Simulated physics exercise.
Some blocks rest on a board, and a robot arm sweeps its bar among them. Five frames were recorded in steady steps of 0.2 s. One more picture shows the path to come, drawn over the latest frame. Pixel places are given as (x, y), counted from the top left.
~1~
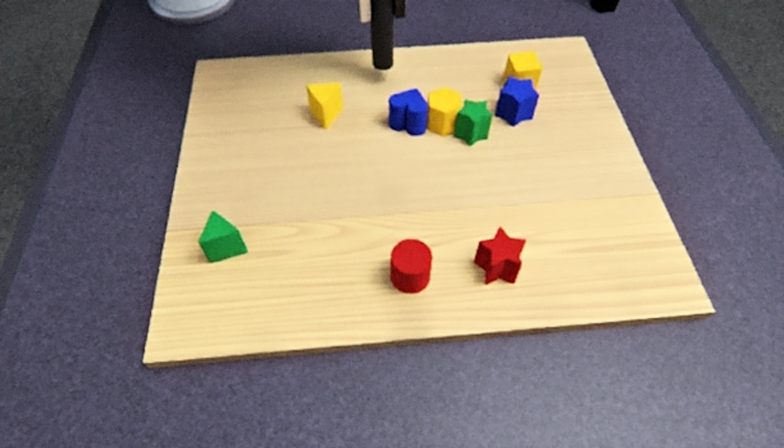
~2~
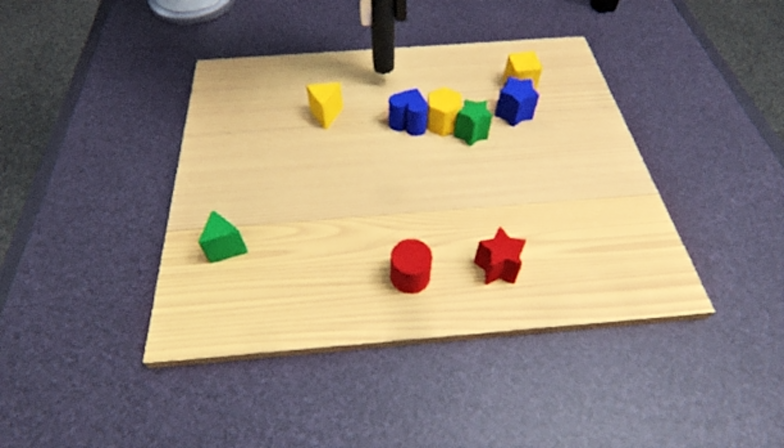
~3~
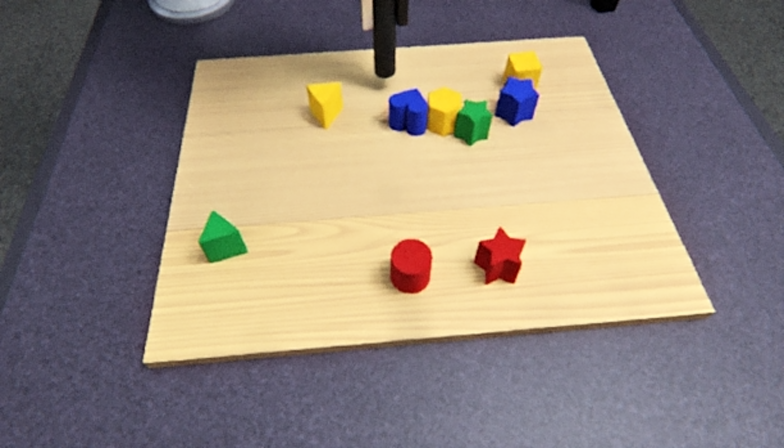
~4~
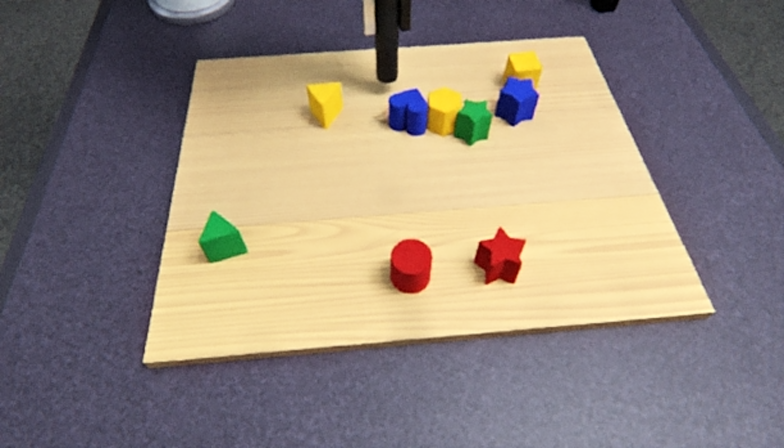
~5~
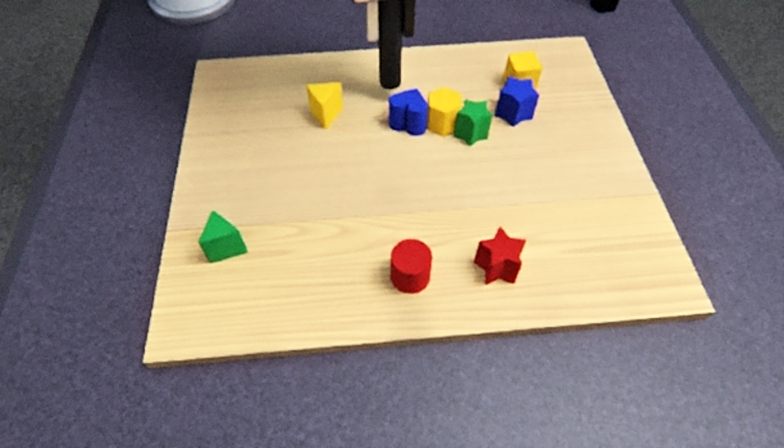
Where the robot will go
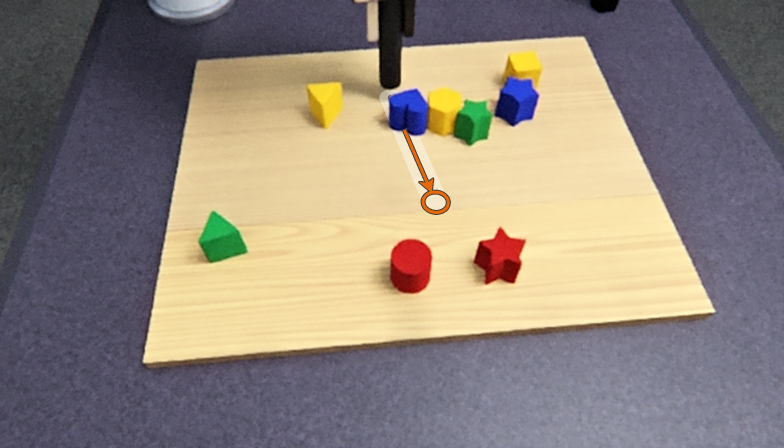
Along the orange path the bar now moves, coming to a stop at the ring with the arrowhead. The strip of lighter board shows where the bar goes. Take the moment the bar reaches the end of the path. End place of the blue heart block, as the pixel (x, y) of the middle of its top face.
The middle of its upper face will lie at (456, 151).
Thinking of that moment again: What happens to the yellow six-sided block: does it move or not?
It stays.
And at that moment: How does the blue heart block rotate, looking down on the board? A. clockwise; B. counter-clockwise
B.
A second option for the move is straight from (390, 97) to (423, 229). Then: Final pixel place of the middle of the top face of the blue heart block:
The middle of its top is at (433, 128).
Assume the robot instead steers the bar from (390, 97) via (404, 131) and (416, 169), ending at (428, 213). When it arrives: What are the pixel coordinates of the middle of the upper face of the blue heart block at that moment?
I'd expect the centre of its top face to be at (446, 140).
The line goes straight from (390, 97) to (436, 202).
On the path given first. One third of the way, bar (405, 116); blue heart block (424, 120), turned 20° anticlockwise.
Two thirds of the way, bar (420, 150); blue heart block (450, 146), turned 65° anticlockwise.
At the end, bar (437, 189); blue heart block (456, 151), turned 85° anticlockwise; yellow six-sided block unmoved.
